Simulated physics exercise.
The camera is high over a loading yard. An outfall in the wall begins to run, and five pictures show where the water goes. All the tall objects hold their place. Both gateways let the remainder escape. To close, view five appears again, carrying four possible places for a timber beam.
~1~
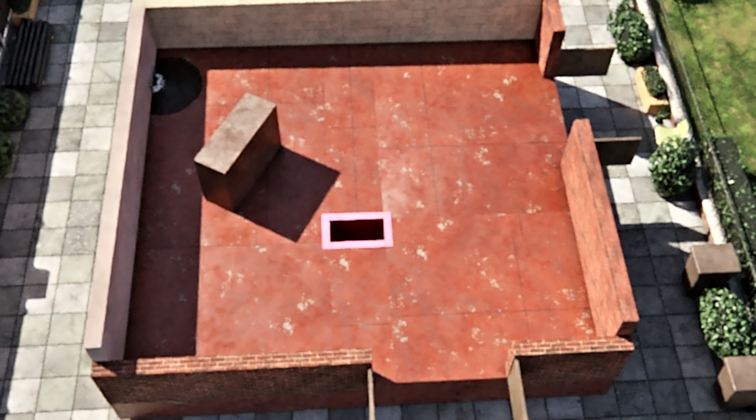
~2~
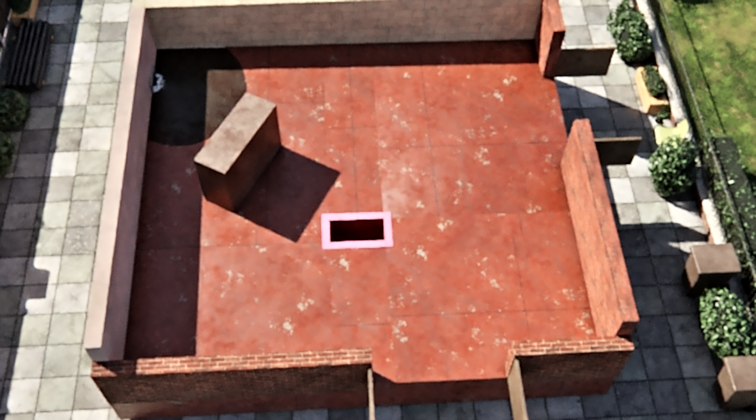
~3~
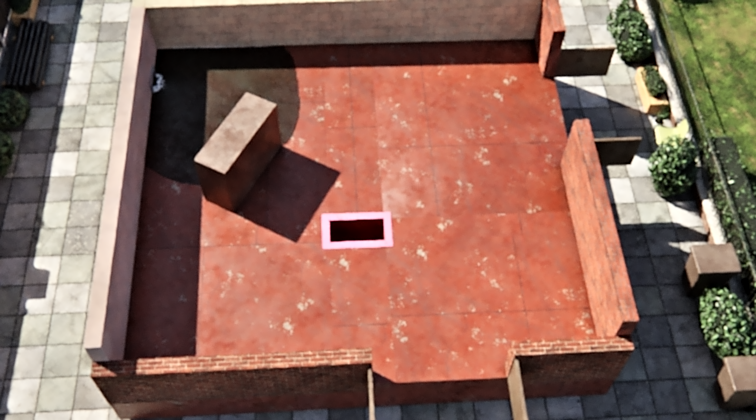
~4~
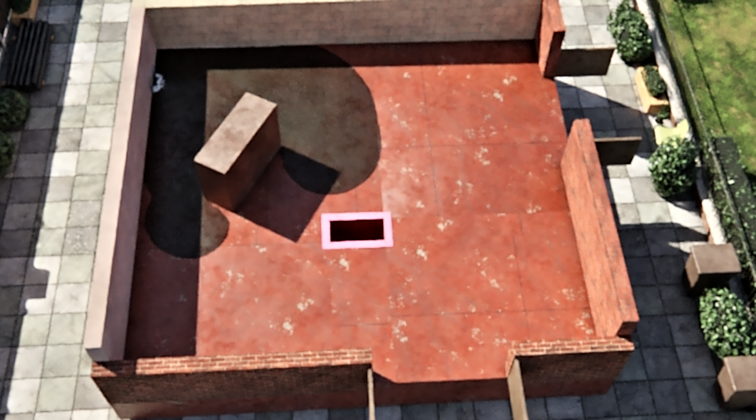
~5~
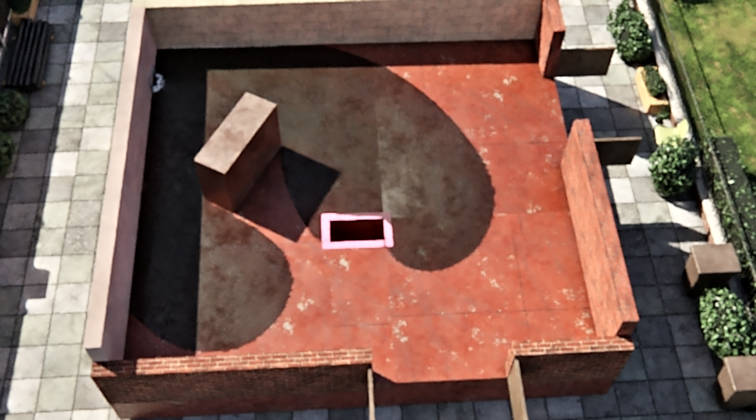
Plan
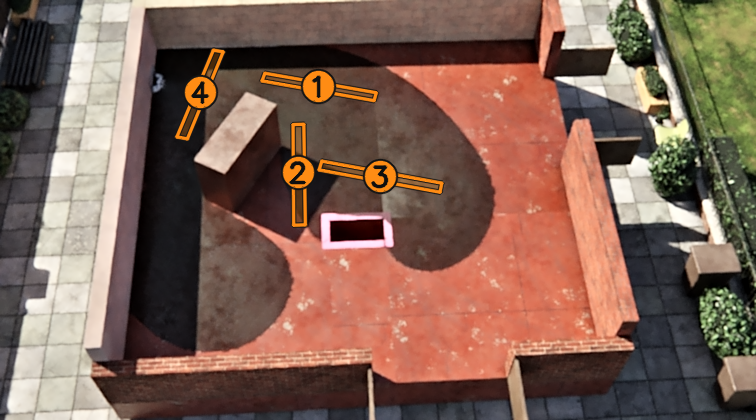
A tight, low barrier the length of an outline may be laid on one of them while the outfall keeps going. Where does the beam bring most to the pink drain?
1 is best.
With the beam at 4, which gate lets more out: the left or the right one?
The left one.
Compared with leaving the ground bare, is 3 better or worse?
It is worse.
On the marked copy, 1 from (263, 77) to (375, 96); 2 from (299, 225) to (298, 124); 3 from (320, 165) to (440, 187); 4 from (182, 137) to (218, 51).
Choosing 1, about 13 % of the stream runs into the pink drain, about 84 % out by the gates.
Choosing 2, about 4 % of the stream runs into the pink drain, about 92 % out by the gates.
Choosing 3, about 7 % of the stream runs into the pink drain, about 89 % out by the gates.
Choosing 4, about 4 % of the stream runs into the pink drain, about 85 % out by the gates.
